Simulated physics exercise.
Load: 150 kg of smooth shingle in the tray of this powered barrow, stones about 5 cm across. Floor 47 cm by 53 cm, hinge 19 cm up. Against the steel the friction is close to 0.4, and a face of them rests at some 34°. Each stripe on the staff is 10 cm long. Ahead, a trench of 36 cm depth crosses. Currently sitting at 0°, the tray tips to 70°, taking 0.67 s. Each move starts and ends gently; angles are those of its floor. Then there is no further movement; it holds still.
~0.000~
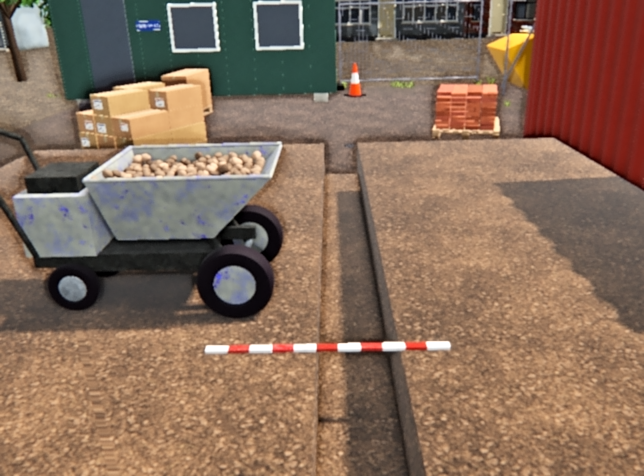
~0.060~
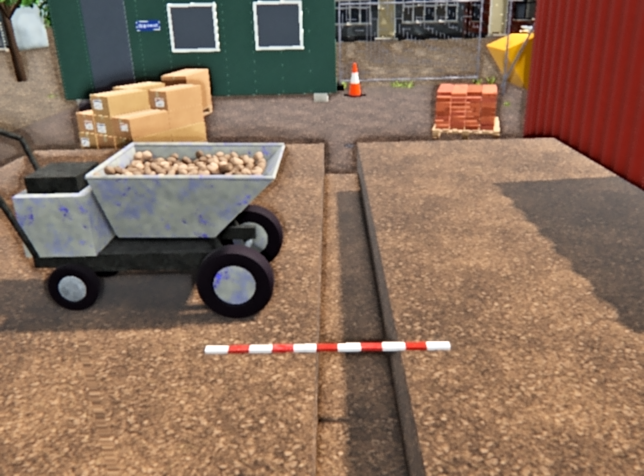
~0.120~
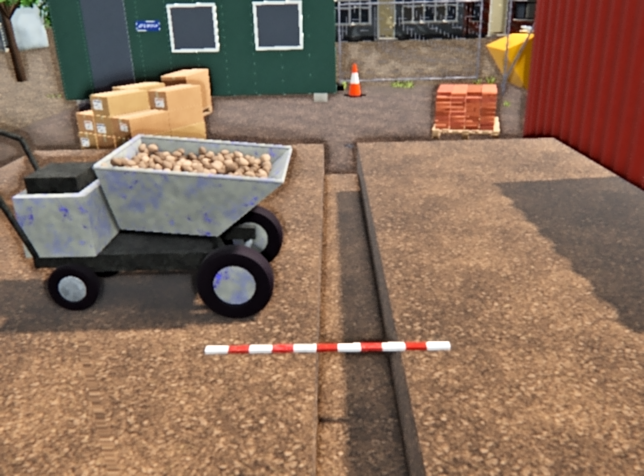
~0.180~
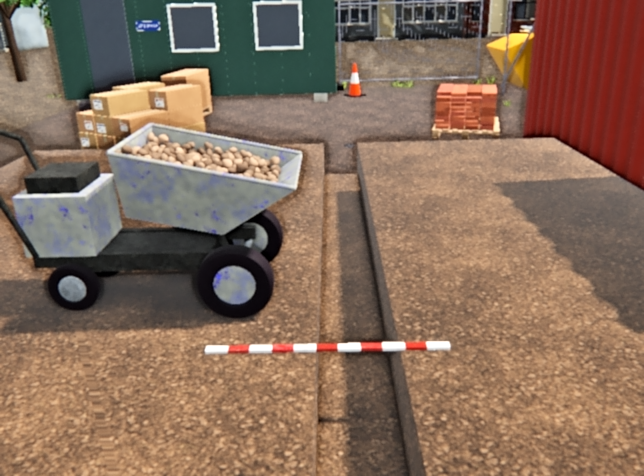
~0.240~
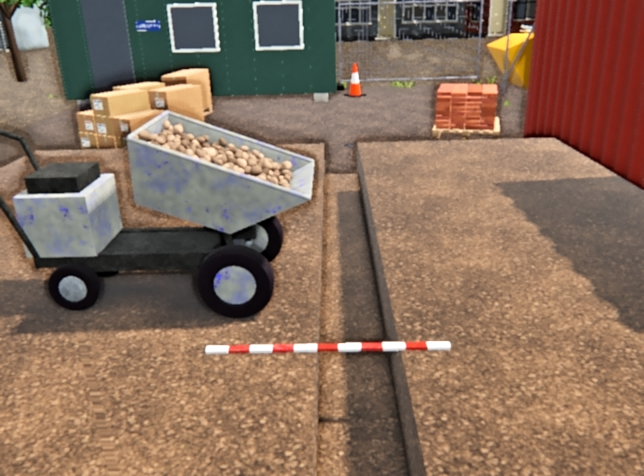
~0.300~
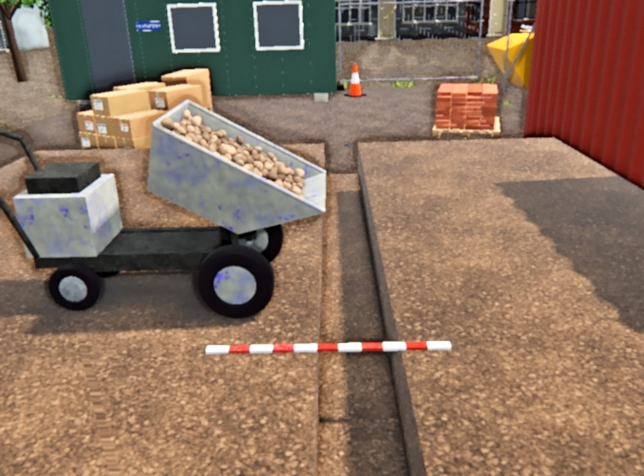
A small dumper stands still while its grey tray of stones tilts steadily to the right.
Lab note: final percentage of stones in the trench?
Approx. 34 %.
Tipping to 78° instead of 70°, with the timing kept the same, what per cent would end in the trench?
In that case some 50 per cent.
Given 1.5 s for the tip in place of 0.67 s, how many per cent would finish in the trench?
It would come to roughly 50 per cent.
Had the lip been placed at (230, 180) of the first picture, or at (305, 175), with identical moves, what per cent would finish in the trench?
First place roughly 80%, second roughly 10%.
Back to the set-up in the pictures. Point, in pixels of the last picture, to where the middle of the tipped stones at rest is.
Resting centre: About (425, 282).
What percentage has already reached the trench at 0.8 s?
Some 15 per cent of the load by that point.
After 0.5 s the floor is at 59°; 100 % in the tray; the foremost stones are at (340, 234).
After 0.8 s the floor is at 70°; 63 % in the tray, 15 % in the trench, 21 % past the trench; the foremost stones are at (429, 281).
After 1.1 s the floor is at 70°; 8 % in the tray, 27 % in the trench, 64 % past the trench; the foremost stones are at (595, 282).
After 3.1 s the floor is at 70°; 0 % in the tray, 34 % in the trench, 66 % past the trench; the foremost stones are past the picture's edge.
